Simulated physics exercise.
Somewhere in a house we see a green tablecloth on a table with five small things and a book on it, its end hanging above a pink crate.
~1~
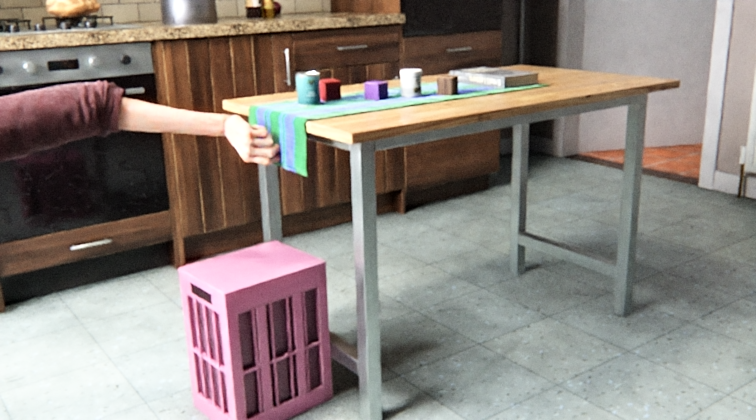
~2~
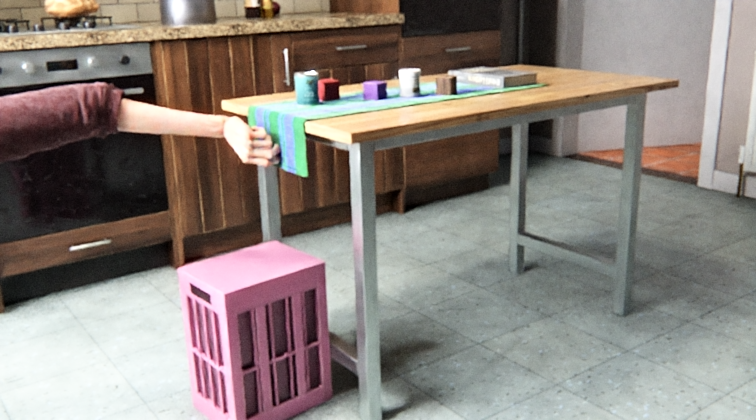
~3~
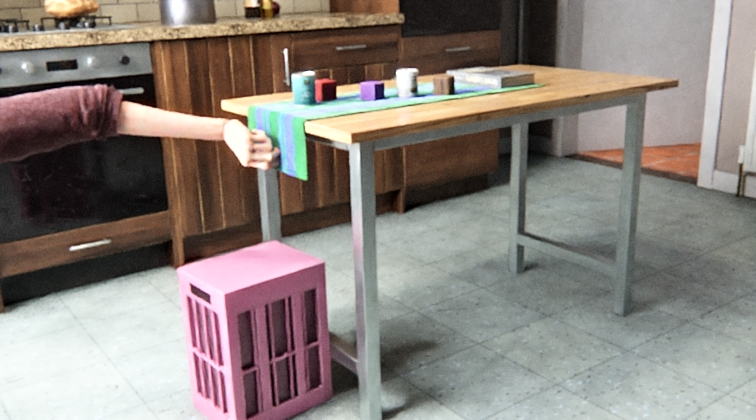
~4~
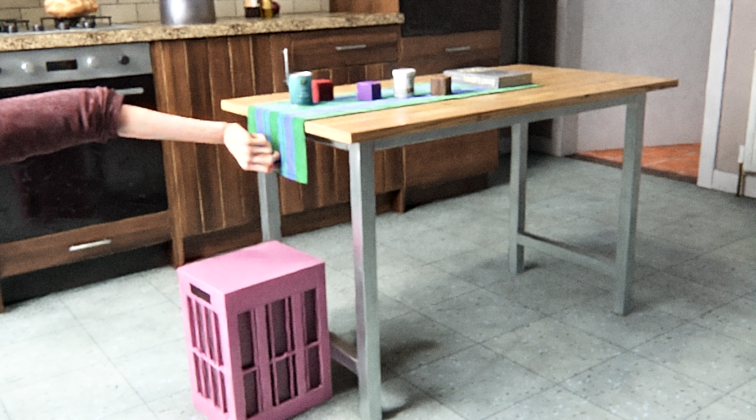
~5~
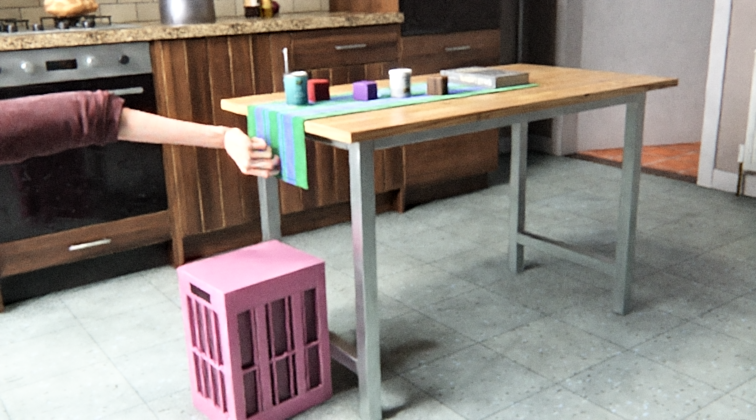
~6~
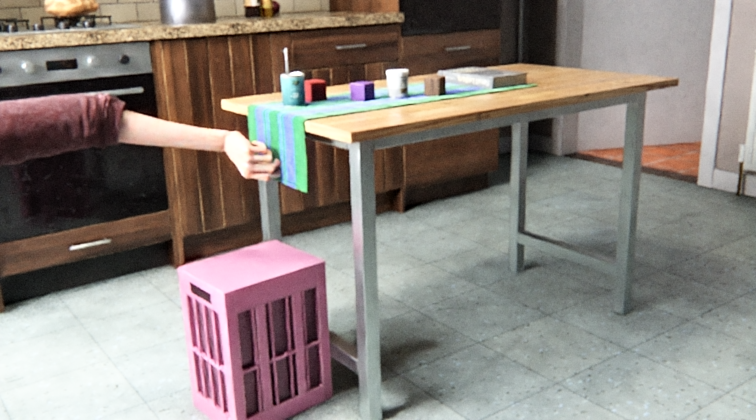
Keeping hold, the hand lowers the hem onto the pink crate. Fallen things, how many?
I expect the number going over to be two.
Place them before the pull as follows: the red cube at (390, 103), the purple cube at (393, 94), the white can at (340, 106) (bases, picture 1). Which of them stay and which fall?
Here's what happens: The red cube remains aboard, the purple cube remains aboard, the white can leaves its perch.
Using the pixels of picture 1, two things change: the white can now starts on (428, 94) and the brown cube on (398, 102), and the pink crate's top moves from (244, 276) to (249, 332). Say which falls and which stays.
Outcome for the white can: It stays. Outcome for the brown cube: It is lost.
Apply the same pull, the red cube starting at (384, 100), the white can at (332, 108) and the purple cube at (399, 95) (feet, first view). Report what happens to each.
The red cube stays put; the white can ends up off; the purple cube stays put.
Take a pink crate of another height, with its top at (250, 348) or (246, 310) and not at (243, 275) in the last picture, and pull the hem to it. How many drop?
For the first height 4, for the second 3.
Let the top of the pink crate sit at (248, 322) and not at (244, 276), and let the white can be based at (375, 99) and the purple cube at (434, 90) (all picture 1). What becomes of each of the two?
Well, the white can is dislodged, and the purple cube is safe.
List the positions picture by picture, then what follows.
Hem (308, 177); turquoise can (308, 73); red cube (328, 80); purple cube (376, 82); white can (411, 70); brown cube (448, 76); top of the crate (244, 276), in the first frame.
Hem (308, 177); turquoise can (306, 74), in the second frame.
Hem (308, 180); red cube (324, 81), in the third frame.
Hem (307, 184); purple cube (369, 83); top of the crate (243, 276), in the fourth frame.
Hem (308, 189); white can (400, 70), in the fifth frame.
Hem (307, 193); turquoise can (292, 74); red cube (313, 81); purple cube (362, 83); white can (398, 71); brown cube (435, 77), in the sixth frame.
Soon after, hem near (279, 204); all still up.
After that, hem near (280, 239); turquoise can gone.
And then, hem on the crate; turquoise can and red cube gone.
In the end, hem on the crate; turquoise can and red cube gone. The table loses two.
